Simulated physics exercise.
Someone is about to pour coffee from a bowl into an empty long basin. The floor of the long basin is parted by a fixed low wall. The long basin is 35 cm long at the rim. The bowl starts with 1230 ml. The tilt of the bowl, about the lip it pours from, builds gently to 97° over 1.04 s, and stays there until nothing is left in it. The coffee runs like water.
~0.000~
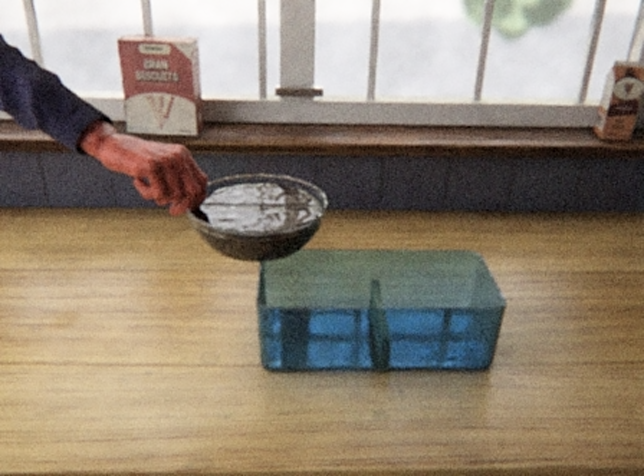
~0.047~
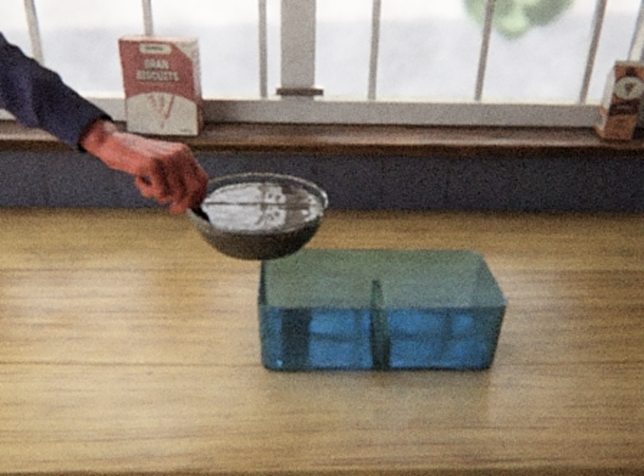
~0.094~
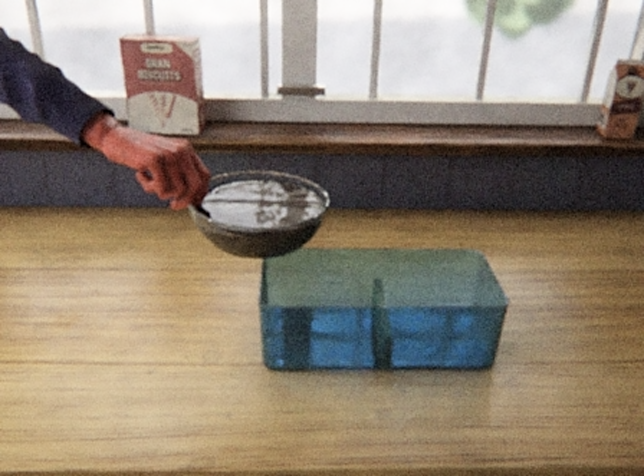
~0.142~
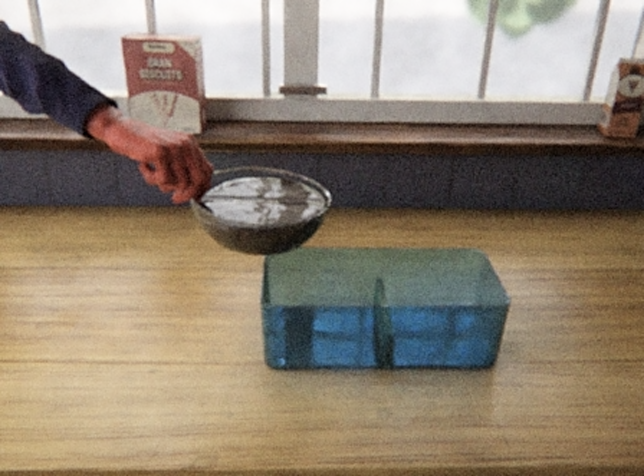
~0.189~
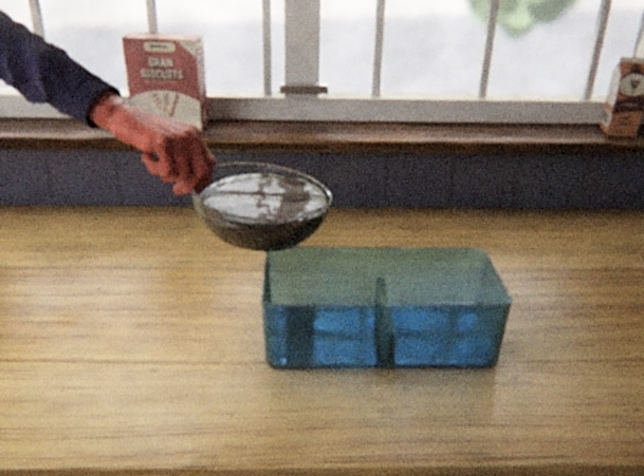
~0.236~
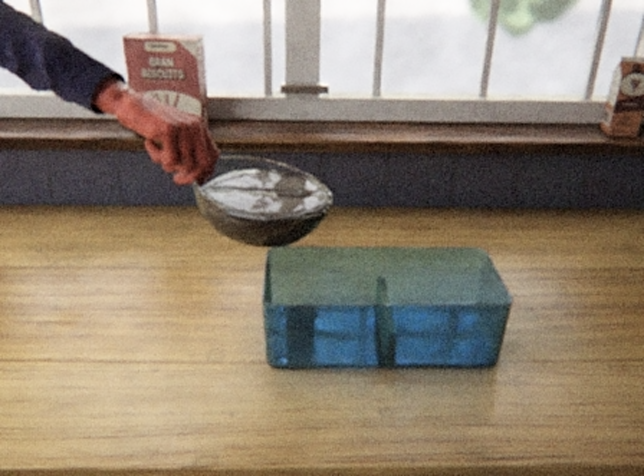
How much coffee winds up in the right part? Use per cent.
About 82 per cent.
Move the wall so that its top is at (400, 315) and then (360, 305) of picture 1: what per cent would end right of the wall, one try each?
First 55, then 90 per cent.
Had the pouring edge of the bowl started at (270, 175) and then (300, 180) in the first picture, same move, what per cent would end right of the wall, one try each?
In turn about 10 and 65 per cent.
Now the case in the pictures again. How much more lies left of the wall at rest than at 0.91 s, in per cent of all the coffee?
About 7 per cent.
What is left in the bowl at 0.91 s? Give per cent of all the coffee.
Near 1 in a hundred.
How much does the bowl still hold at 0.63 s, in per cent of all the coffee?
About 42 per cent.
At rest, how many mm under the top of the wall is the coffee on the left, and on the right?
Left about 54 mm, right about 22 mm.
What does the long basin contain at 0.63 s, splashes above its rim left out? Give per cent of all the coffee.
About 14 per cent.
By 0.63 s the tilt is 64° and 43 per cent is still to pour, 7 is left of the wall and 6 right of it.
By 0.91 s the tilt is 94° and 1 per cent is still to pour, 9 is left of the wall and 75 right of it.
By 1.21 s the tilt is 97° and 0 per cent is still to pour, 16 is left of the wall and 82 right of it.
By 1.54 s the tilt is 97° and 0 per cent is still to pour, 16 is left of the wall and 82 right of it.
At rest 16 per cent lies left of the wall, 82 right of it and 2 outside.
